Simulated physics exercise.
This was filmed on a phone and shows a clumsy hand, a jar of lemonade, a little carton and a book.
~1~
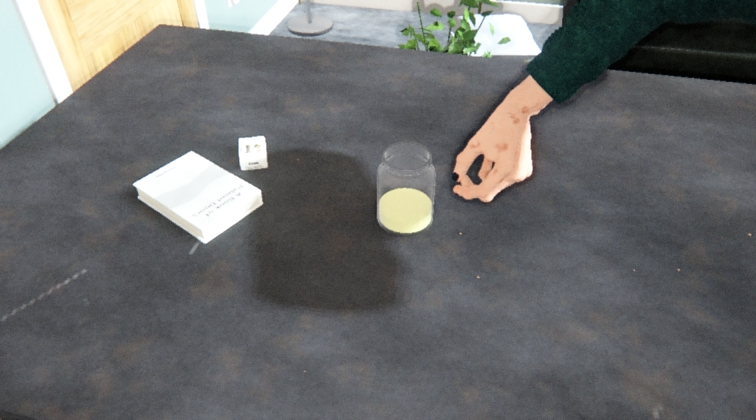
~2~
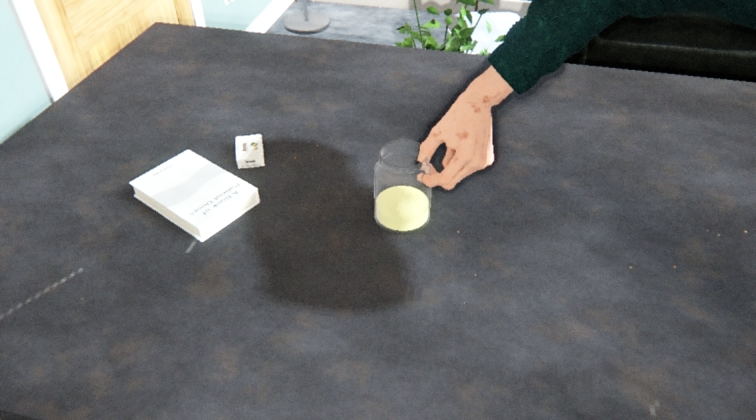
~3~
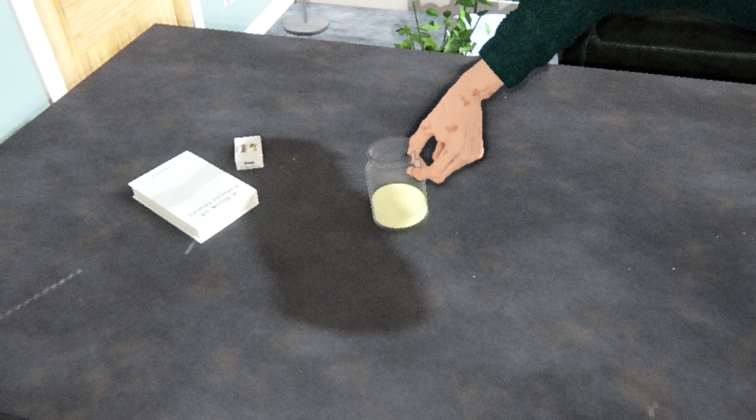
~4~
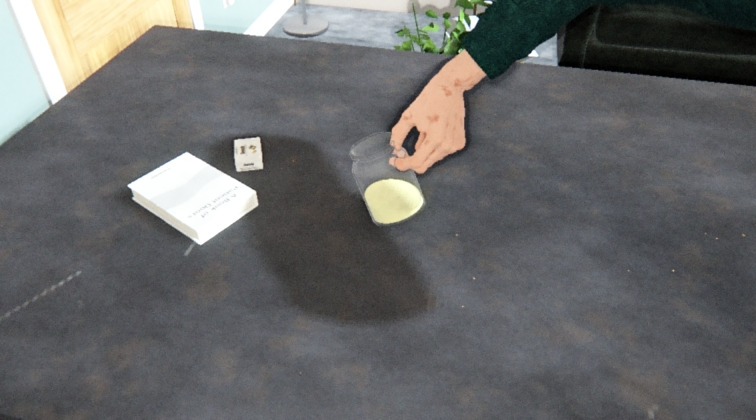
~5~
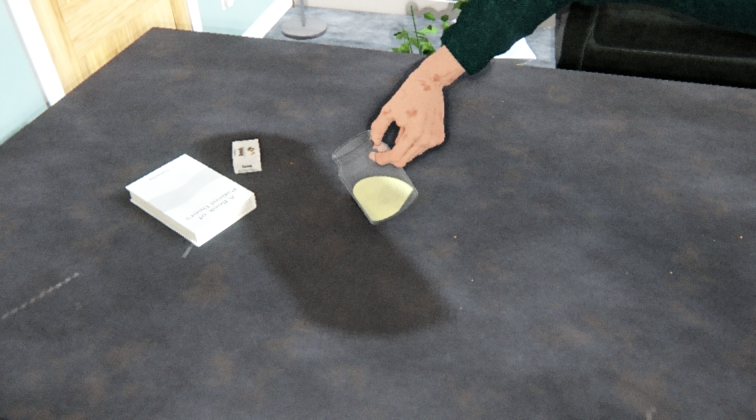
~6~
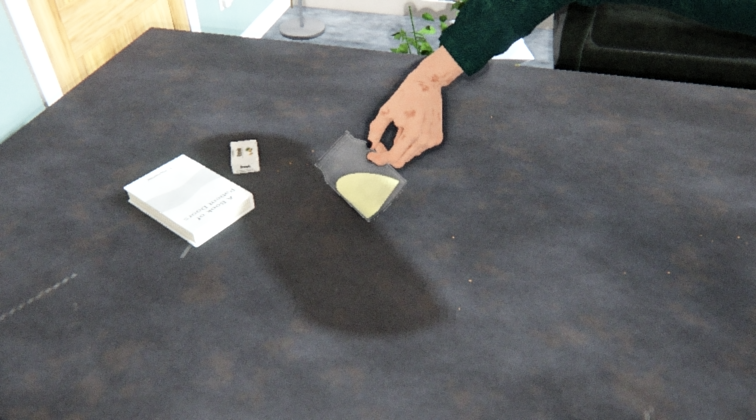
A hand in a dark green sleeve reaches in from the upper right over a dark grey tabletop, seen from above at an angle, with a plant behind. A clear jar holding a little pale yellow liquid stands near the centre, a white book and a small white carton to its left. The hand pushes the jar's upper part leftward, and it leans further and further left while the camera stays nearly still.
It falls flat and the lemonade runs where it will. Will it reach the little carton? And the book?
Little carton becomes wet, book becomes wet.
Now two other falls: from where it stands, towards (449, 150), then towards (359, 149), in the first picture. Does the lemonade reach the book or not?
Toward the first spot it is missed, and toward the second it is missed.
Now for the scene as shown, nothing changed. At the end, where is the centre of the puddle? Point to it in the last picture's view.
(241, 163).
Soon after, the puddle covers about as much as a saucer; the little carton is wet; the book is wet.
In the end, the puddle covers about as much as a saucer; the little carton is wet; the book is wet.
